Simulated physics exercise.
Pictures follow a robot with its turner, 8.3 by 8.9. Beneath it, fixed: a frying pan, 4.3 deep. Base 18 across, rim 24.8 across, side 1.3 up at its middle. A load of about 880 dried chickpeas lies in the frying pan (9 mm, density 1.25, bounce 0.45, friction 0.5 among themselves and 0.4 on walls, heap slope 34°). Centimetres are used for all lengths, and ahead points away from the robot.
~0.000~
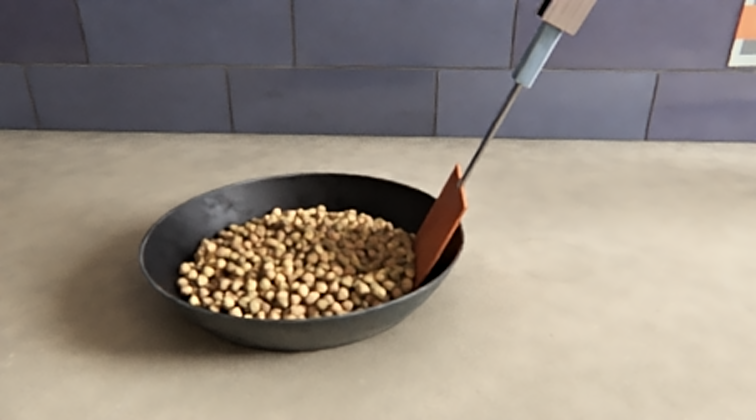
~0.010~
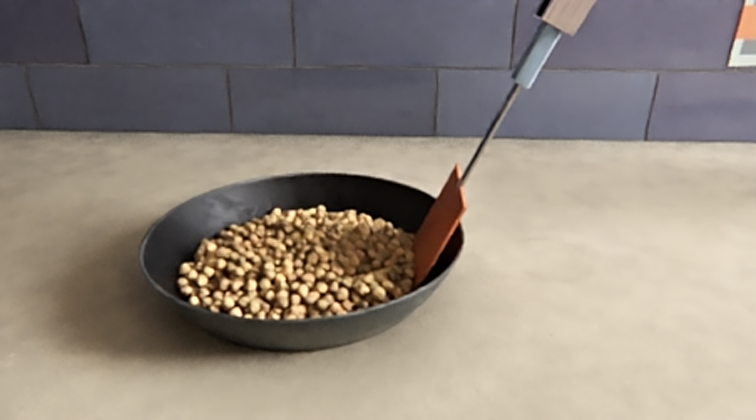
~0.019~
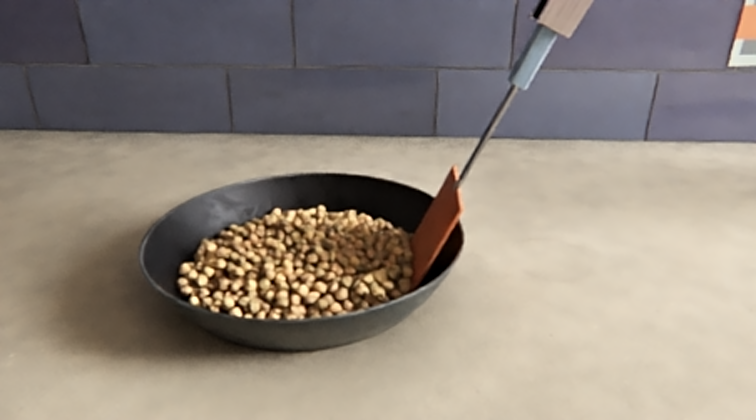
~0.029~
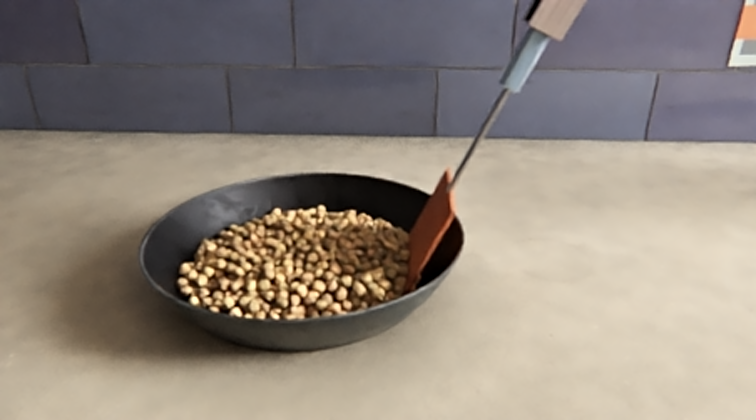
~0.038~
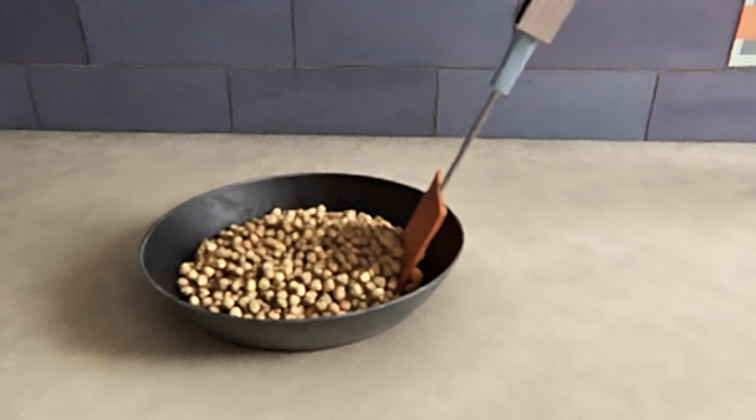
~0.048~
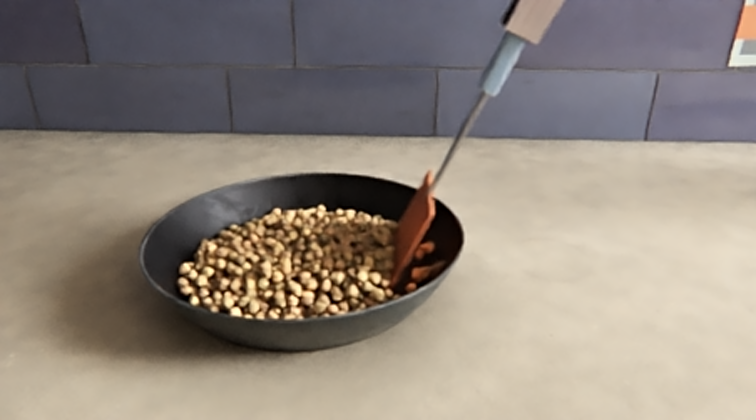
An orange-brown turner moves slightly left through the dried chickpeas in a dark frying pan.
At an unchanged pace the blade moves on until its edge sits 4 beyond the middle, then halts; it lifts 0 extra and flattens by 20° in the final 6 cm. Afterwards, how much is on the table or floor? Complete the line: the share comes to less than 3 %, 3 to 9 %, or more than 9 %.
The share comes to less than 3 %.
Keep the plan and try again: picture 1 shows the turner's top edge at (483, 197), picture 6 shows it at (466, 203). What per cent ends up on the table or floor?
Roughly 0 %.
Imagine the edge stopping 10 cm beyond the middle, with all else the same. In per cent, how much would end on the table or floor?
With that change, I'd expect about 40 per cent.
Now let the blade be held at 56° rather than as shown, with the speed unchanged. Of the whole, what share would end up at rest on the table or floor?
I'd expect near 0 percent then.
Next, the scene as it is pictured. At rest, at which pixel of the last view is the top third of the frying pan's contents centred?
I'd say around pixel (212, 245).
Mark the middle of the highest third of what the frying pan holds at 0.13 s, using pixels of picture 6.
It is centred at roughly (281, 247).
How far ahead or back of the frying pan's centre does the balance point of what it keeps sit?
4.5 cm ahead.
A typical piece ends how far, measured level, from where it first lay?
Roughly 4 centimetres.
By 0.09 s, sloping 65°, highest piece 10 above the table; 884 in the frying pan, 1 on the blade or in flight.
By 0.13 s, sloping 56°, highest piece 15 above the table; 884 in the frying pan, 1 on the blade or in flight.
By 0.35 s, sloping 45°, highest piece 14 above the table; 881 in the frying pan, 3 on the table or floor, 1 on the blade or in flight.
By 1.40 s, sloping 45°, highest piece 5 above the table; 881 in the frying pan, 4 on the table or floor.
Final count, 881 in the frying pan, 4 on the table or floor. That is 0 % on the table or floor.
